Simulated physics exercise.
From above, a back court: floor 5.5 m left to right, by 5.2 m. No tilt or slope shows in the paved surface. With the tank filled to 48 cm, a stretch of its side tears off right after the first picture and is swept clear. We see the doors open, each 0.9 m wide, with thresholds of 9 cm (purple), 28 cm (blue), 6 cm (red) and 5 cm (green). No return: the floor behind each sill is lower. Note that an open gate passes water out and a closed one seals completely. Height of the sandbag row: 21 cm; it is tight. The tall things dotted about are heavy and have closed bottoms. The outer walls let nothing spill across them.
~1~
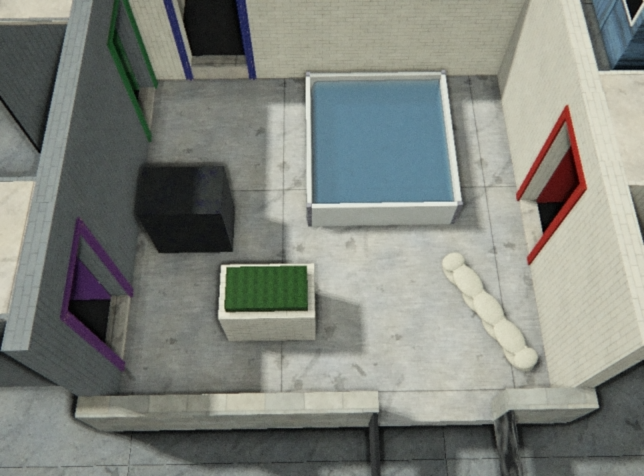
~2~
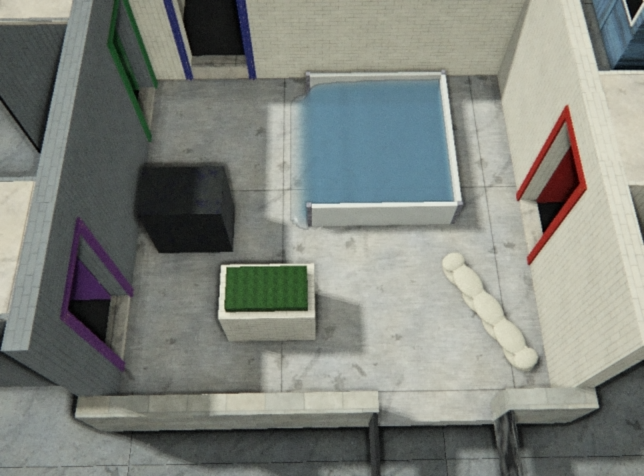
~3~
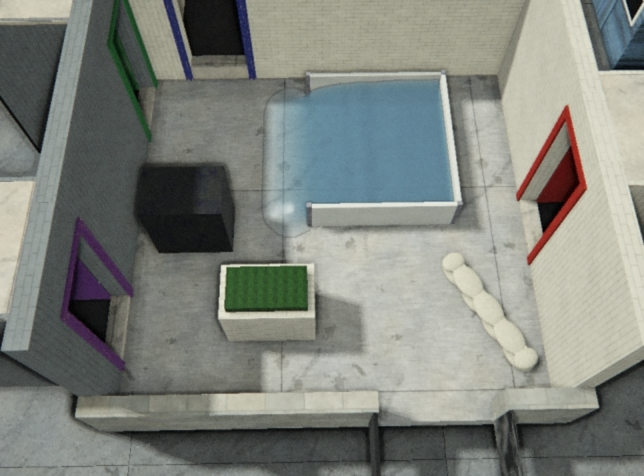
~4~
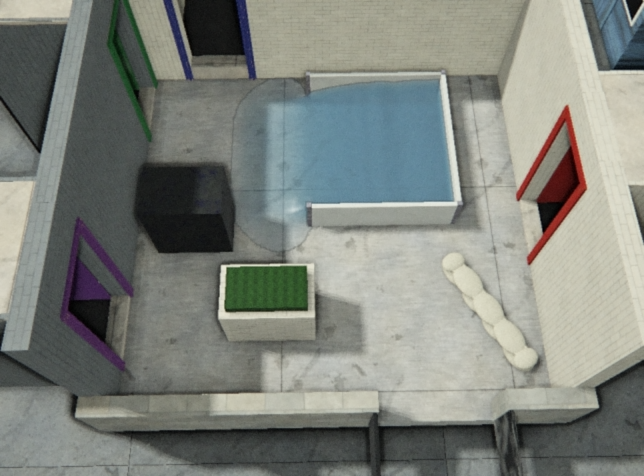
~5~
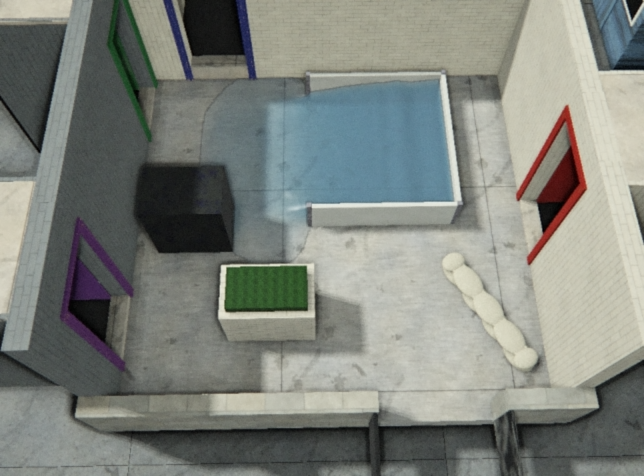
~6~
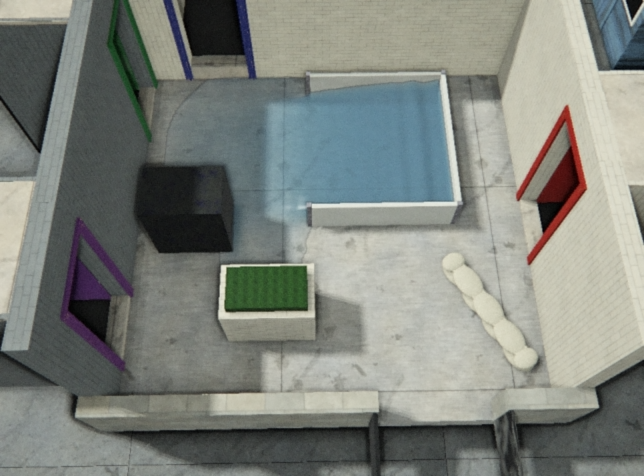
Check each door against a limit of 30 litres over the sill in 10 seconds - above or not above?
My prediction: Purple door: The inflow ends up lower than the cap; blue door: The inflow ends up lower than the cap; red door: The inflow ends up lower than the cap; green door: The inflow ends up higher than the cap.
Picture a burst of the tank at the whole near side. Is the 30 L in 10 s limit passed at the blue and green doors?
Result: Blue limit not passed, green limit not passed.
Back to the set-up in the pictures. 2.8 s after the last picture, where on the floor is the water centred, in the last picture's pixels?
It lies at roughly (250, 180) in pixels.
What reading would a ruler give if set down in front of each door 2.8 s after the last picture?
Depths: Purple door 5 cm, blue door 19 cm, red door 0 cm, green door 22 cm.
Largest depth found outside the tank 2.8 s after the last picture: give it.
About 24 cm at most.
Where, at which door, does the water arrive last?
The red door.
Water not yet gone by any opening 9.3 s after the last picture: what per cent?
I'd put it at some 74 percent still there.
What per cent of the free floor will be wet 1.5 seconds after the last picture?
Wet share: About 40 %.
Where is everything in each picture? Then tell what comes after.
In the first picture, the tank at (379, 139) is whole and still, 48 cm deep.
In the second picture, the front is at (302, 99), 1.1 m from the gap at (311, 153); 0.4 m2 of floor is under water; 48 cm left at the back of the tank.
In the third picture, water pours out at (311, 154) and has run 1.3 m, to (287, 93); typically 9 cm deep outside, 48 cm at the tank's back.
In the fourth picture, the front is at (260, 91), 1.5 m from the gap at (311, 154); 2.8 m2 of floor is under water; 48 cm left at the back of the tank.
In the fifth picture, water pours out at (311, 154) and has run 1.8 m, to (235, 247); typically 7 cm deep outside, 48 cm at the tank's back.
In the sixth picture, the front is at (180, 116), 2.2 m from the gap at (311, 154); 5.4 m2 of floor is under water; 43 cm left at the back of the tank.
Then, 0.7 s after the last picture water covers 35 % of the floor and is deepest (34 cm) near (158, 175); purple door not reached, blue door 12 cm at the sill, 0 L in, red door not reached, green door 17 cm at the sill, 23 L in.
Then, 1.5 s after the last picture water covers 40 % of the floor and is deepest (32 cm) near (155, 98); purple door 6 cm at the sill, 0 L in, blue door 13 cm at the sill, 0 L in, red door not reached, green door 28 cm at the sill, 124 L in.
Then, 2.8 s after the last picture water covers 55 % of the floor and is deepest (24 cm) near (119, 407); purple door 5 cm at the sill, 0 L in, blue door 19 cm at the sill, 0 L in, red door not reached, green door 22 cm at the sill, 309 L in.
Then, 5.3 s after the last picture water covers 85 % of the floor and is deepest (12 cm) near (141, 338); purple door 8 cm at the sill, 2 L in, blue door 10 cm at the sill, 0 L in, red door 4 cm at the sill, 0 L in, green door 11 cm at the sill, 428 L in.
Then, 9.3 s after the last picture water covers 95 % of the floor and is deepest (8 cm) near (290, 143); purple door 6 cm at the sill, 4 L in, blue door 4 cm at the sill, 0 L in, red door 8 cm at the sill, 1 L in, green door 5 cm at the sill, 453 L in.
